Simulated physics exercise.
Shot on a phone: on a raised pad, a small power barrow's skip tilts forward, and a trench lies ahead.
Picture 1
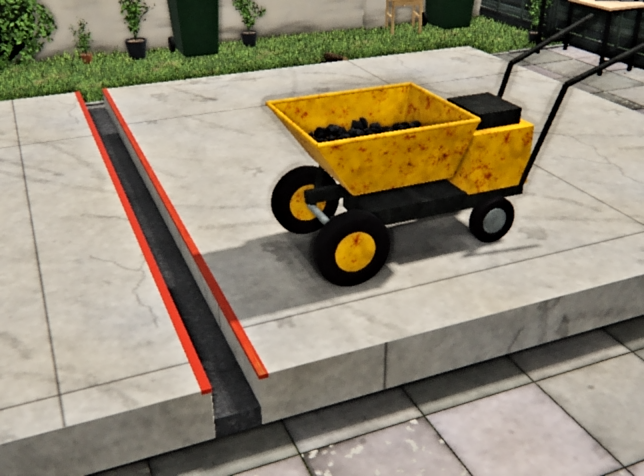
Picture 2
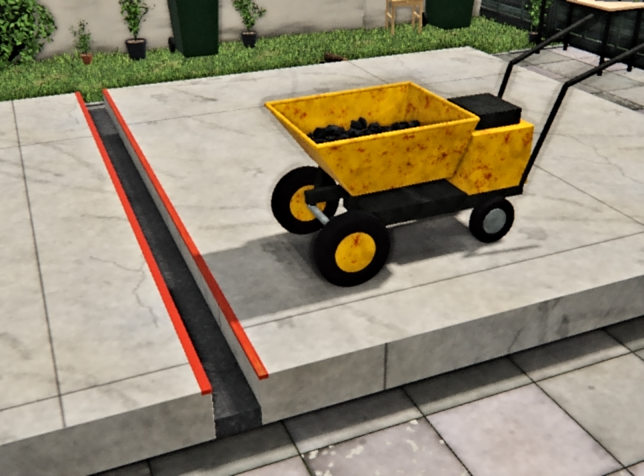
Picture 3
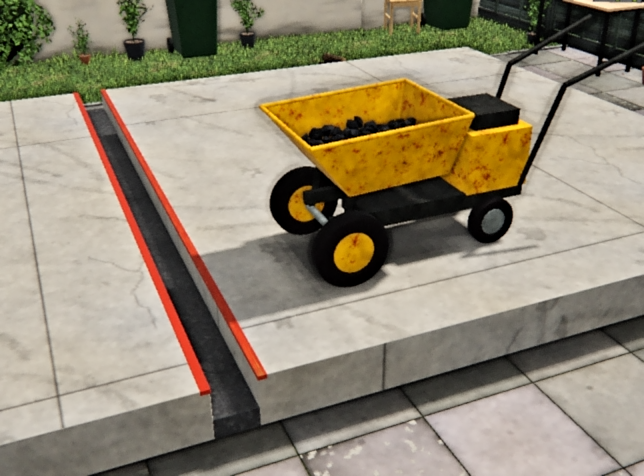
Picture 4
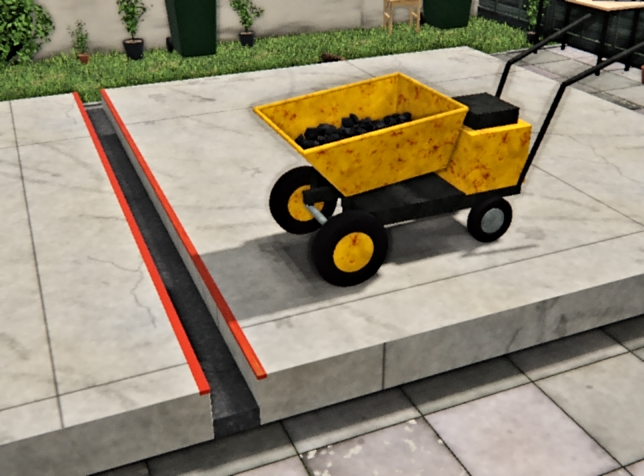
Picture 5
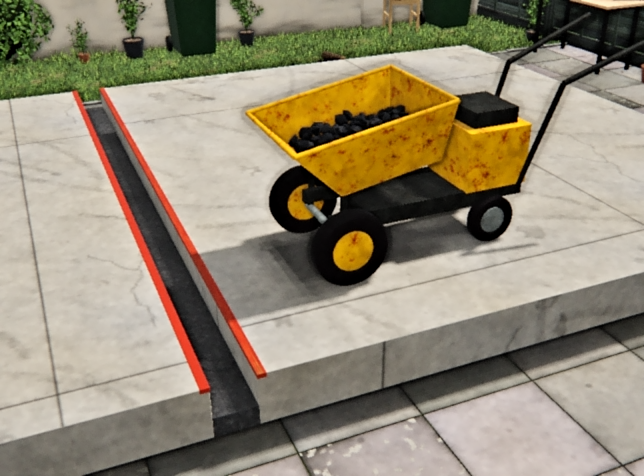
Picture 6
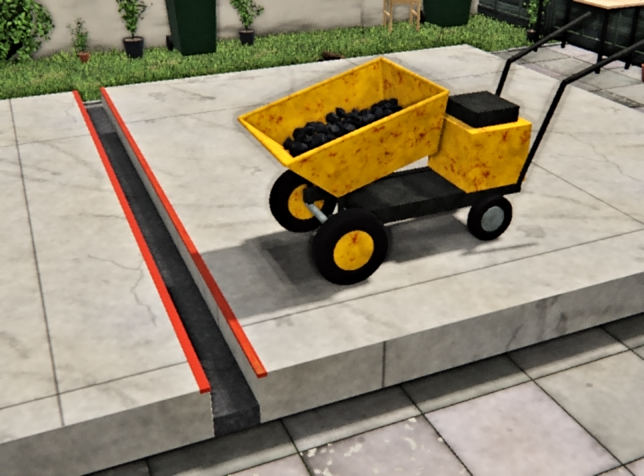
The clip opens on a yellow power barrow standing on a raised paved pad, its level skip holding dark lumps, with a narrow red-edged trench to the left. The skip then tilts gradually forward to the left, ending clearly tipped with the lumps still inside, while the wheels stay put.
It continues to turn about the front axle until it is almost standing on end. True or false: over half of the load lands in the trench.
True.
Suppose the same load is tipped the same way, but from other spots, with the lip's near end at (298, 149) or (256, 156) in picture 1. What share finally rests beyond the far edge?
I'd put it at around 20 percent the first time and 70 percent the second.
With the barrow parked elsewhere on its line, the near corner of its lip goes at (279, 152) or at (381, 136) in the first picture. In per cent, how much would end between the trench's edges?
You'd see around 30 per cent the first time and around 20 per cent the second.
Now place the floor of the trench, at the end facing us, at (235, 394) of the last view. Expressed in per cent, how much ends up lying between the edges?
Around 60 percent.
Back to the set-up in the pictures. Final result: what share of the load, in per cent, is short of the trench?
Roughly 10 percent.
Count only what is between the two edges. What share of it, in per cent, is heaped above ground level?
My guess is some 25 per cent.
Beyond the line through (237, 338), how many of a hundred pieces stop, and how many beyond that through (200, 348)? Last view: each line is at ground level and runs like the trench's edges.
Estimate: 90 %, then 10 %.
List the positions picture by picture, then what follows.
Lip of the skip at (317, 146), level; top of the load at (373, 137), lumps of coal; first edge of the trench at (243, 338); far edge at (190, 351), the trench under half as wide as the skip, and about as deep as wide, in the first frame.
Lip of the skip at (316, 148), level; top of the load at (372, 137), in the second frame.
Lip of the skip at (310, 150), tipped barely; top of the load at (386, 134), in the third frame.
Lip of the skip at (303, 153), tipped a little; top of the load at (381, 130), in the fourth frame.
Lip of the skip at (295, 158), tipped a little; top of the load at (387, 121), in the fifth frame.
Lip of the skip at (285, 165), tipped clearly; top of the load at (388, 124); first edge of the trench at (242, 336); far edge at (188, 350), in the sixth frame.
Soon after the last picture, skip tipped steeply; all in the skip.
A little later, skip tipped right over; most in the skip; a stray few short of the trench; a small part in or heaped over the trench.
Later still, skip tipped right over; a small part in the skip; a small part short of the trench; most in or heaped over the trench; a stray few beyond it.
At rest, skip tipped right over; a small part in the skip; a small part short of the trench; most in or heaped over the trench; a stray few beyond it.
